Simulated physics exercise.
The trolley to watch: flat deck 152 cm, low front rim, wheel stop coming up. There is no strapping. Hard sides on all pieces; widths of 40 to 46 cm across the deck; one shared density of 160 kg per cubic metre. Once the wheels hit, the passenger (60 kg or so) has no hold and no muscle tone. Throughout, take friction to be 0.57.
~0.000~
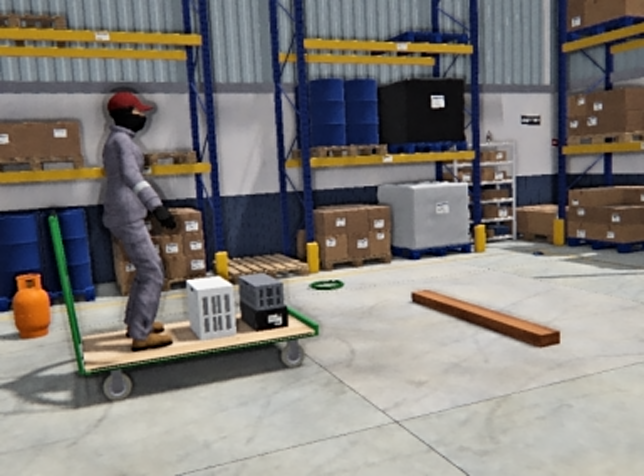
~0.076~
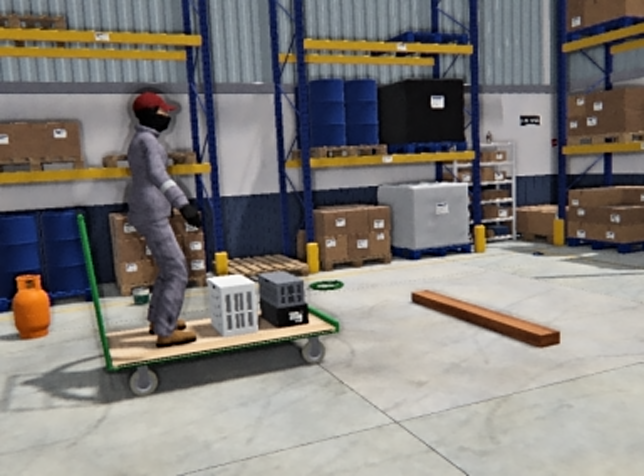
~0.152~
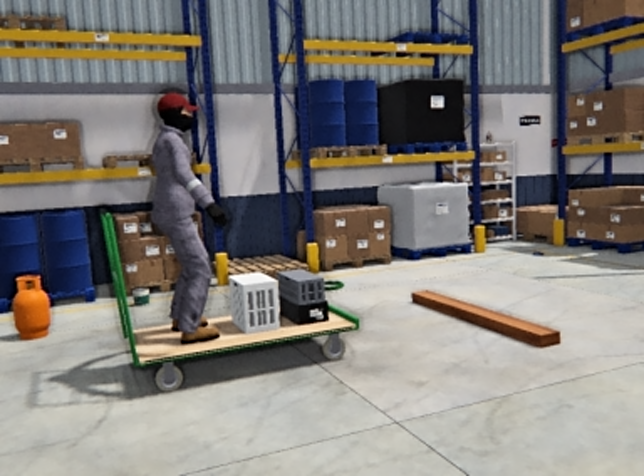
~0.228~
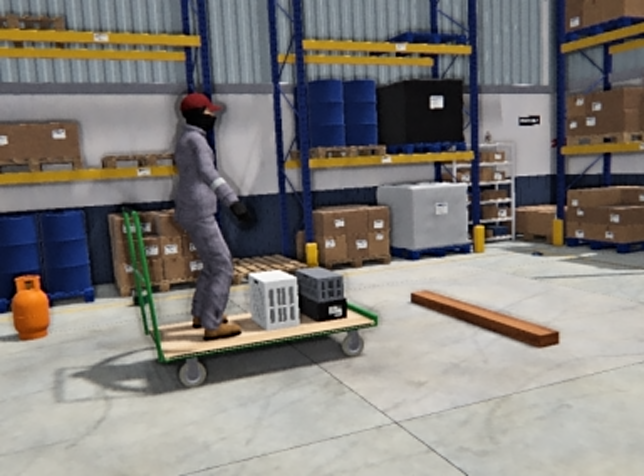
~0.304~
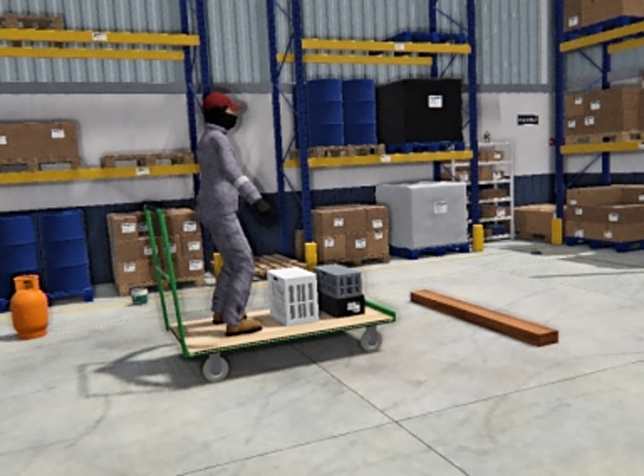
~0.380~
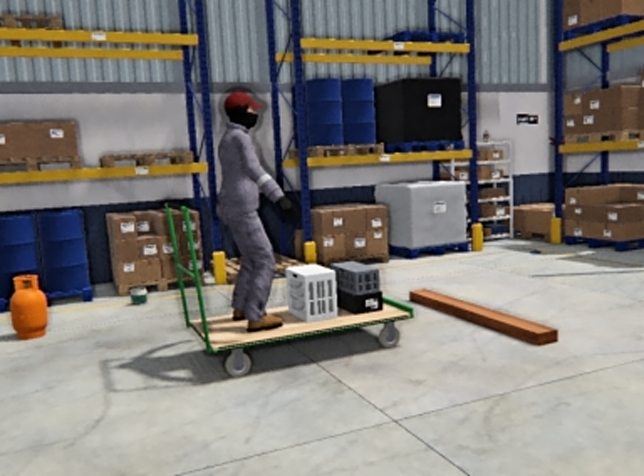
The clip opens on a figure in grey coveralls, a red cap and a dark face covering, standing on a green-framed flat trolley behind a white crate and darker crates. The trolley rolls steadily right across the warehouse floor, carrying them past racks, closer to a brown beam.
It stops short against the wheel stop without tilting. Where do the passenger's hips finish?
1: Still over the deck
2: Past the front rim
1.
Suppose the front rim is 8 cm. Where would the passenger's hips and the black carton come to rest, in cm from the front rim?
In that case hips 60 behind, black 20 behind.
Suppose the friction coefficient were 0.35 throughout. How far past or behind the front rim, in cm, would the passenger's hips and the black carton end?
Both stay short of the rim, the hips by 60 cm and the black one by 20 cm.
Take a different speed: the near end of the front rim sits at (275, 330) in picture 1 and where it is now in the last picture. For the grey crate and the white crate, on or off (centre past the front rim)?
With that change you'd find grey shed and white retained.
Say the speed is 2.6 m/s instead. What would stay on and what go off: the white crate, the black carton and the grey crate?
Results: White still carried, black still carried, grey not carried.
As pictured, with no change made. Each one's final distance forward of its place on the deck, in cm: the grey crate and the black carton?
Grey 70, black 10; both in cm.
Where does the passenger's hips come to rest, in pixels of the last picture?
Roughly at (410, 247).
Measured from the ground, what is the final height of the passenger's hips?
They end up some 70 cm off the ground.
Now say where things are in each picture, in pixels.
The first picture shows hips (126, 220), white crate (211, 307), rim corner (317, 331); 165 cm still to roll.
The second picture shows hips (151, 218), white crate (232, 305), rim corner (337, 327); 149 cm still to roll.
The third picture shows hips (174, 217), white crate (253, 302), rim corner (358, 324); 133 cm still to roll.
The fourth picture shows hips (196, 215), white crate (273, 299), rim corner (376, 321); 116 cm still to roll.
The fifth picture shows hips (218, 213), white crate (292, 296), rim corner (394, 317); 100 cm still to roll.
The sixth picture shows hips (239, 210), white crate (311, 292), rim corner (412, 313); 84 cm still to roll. Speed about 2.1 m/s.
Impact comes at 0.78 s.
After 1.03 s the passenger's hips are 69 cm behind the rim, near (402, 229) in the last picture's view.
After 1.33 s the passenger's hips are 60 cm behind the rim, near (411, 246) in the last picture's view.
After 1.78 s the passenger's hips are 60 cm behind the rim, near (411, 245) in the last picture's view.
When all is still (4.4 s), past the rim, grey crate; behind it, white crate, black carton and the passenger's hips.
